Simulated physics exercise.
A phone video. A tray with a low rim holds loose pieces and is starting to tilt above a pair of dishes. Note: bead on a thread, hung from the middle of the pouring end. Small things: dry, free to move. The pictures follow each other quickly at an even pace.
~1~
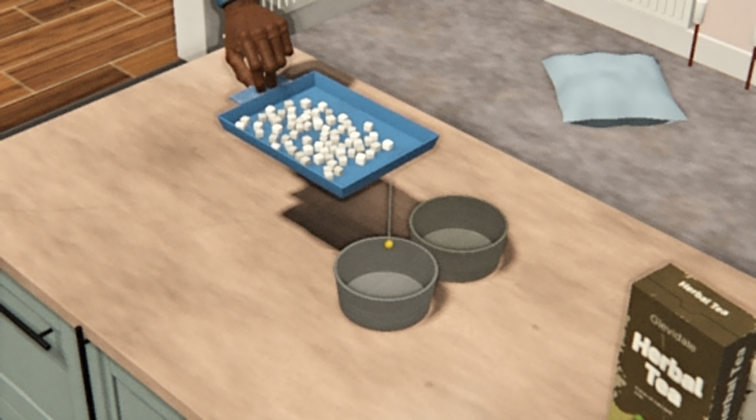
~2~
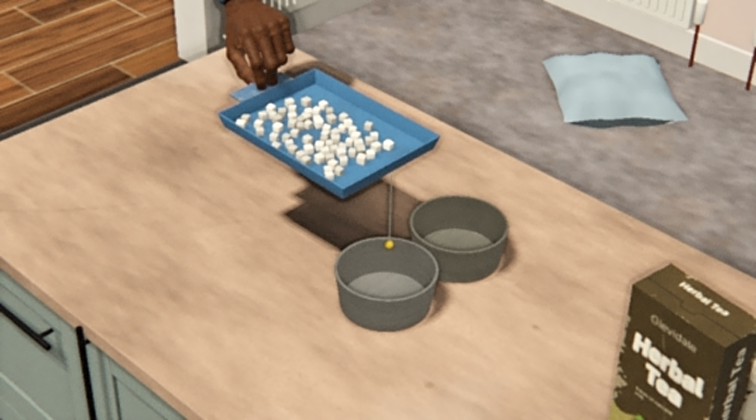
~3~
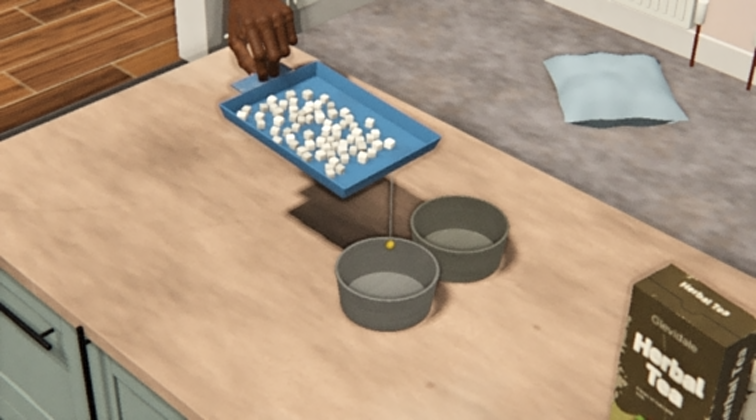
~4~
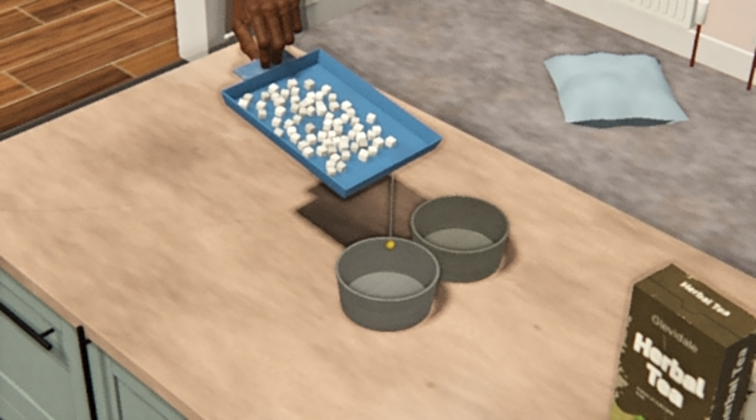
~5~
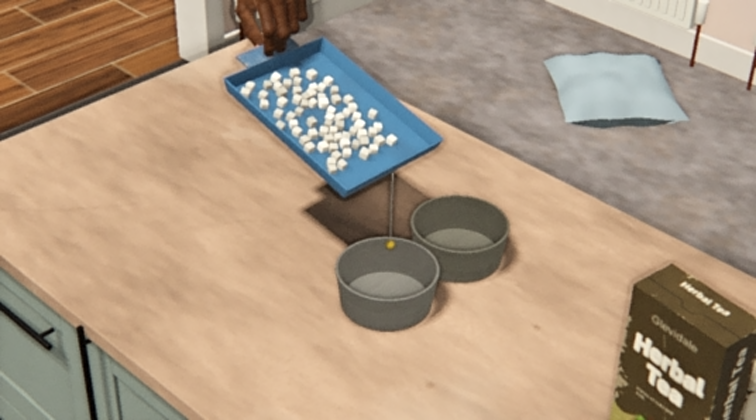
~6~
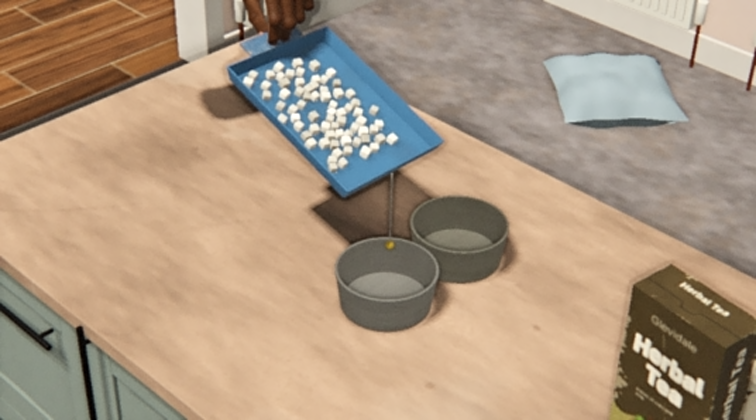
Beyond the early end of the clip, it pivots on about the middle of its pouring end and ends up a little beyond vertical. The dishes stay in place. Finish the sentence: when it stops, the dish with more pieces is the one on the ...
Left.
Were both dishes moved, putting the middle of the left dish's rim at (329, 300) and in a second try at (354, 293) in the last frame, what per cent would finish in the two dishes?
Try 1: Some 50 %; try 2: Some 70 %.
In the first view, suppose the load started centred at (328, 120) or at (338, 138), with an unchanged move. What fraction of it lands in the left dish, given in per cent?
About 40 % and 40 %.
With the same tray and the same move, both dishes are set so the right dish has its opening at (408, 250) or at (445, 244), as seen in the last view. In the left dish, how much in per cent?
Trial 1: 0 percent; trial 2: 30 percent.
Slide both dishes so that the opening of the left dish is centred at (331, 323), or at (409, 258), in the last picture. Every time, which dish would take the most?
With the dishes at the first place it's the right-side dish, and at the second it's the left-side dish.
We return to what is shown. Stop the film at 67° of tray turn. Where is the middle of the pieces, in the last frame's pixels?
Its middle sits at about pixel (395, 159).
Shortly afterwards, tray tipped steeply; all but a few on the tray; a little in the air.
Next, tray tipped past a quarter turn; near two thirds on the tray; a little in the left dish; a little in the right dish; near a quarter outside both; only a few in the air.
Some moments later, tray tipped past a quarter turn; near half in the left dish; near a quarter in the right dish; near a third outside both.
In the end, tray tipped past a quarter turn; near half in the left dish; near a quarter in the right dish; near a third outside both.
